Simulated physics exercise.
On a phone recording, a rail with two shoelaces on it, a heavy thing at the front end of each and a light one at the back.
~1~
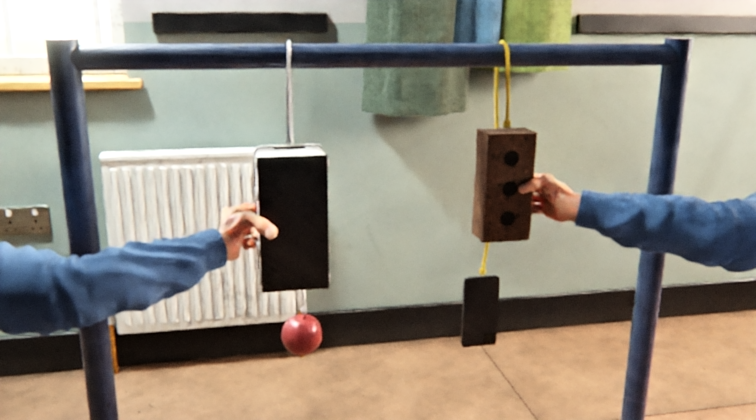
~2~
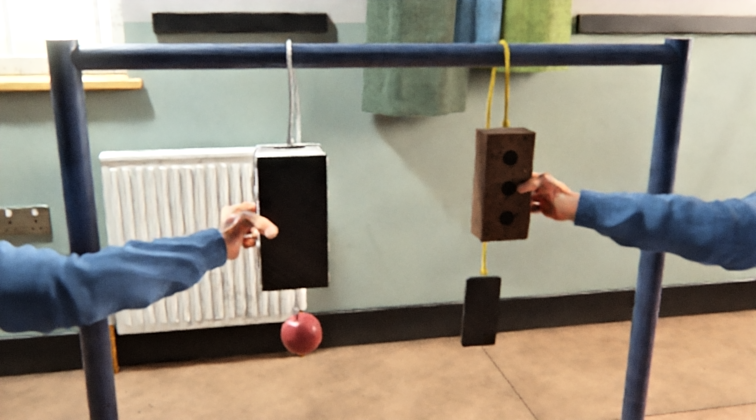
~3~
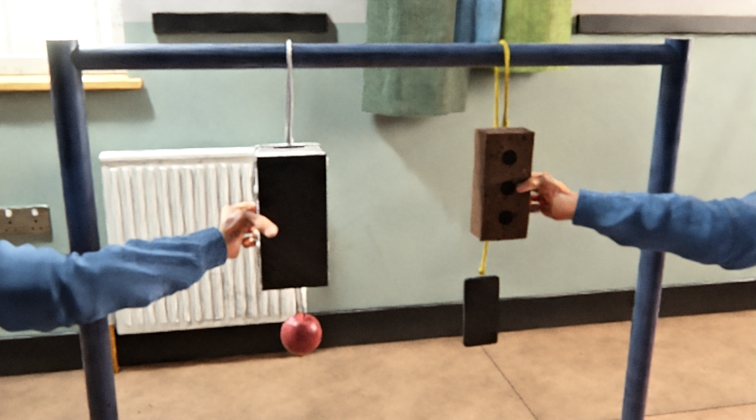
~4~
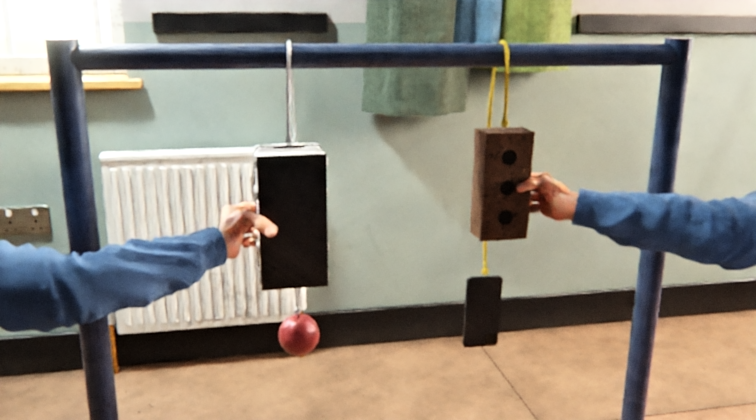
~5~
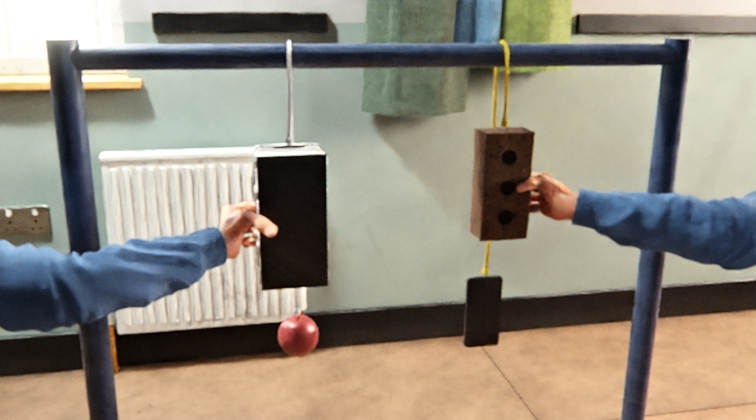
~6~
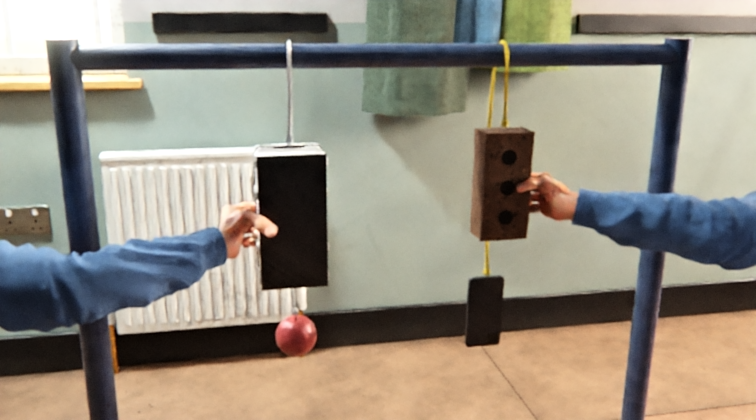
Under a blue rail, two hands steady a hanging case and brick while the objects below sway slightly.
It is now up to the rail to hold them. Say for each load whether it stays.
The white case does not stay; the brick does not stay.
Then, 0.44 s after the last picture, white case dropping; brick dropping near (490, 354).
Then, 0.84 s after the last picture, white case on the floor; brick on the floor.
At rest, white case on the floor; brick on the floor. The white case runs down to the floor and the brick drops.
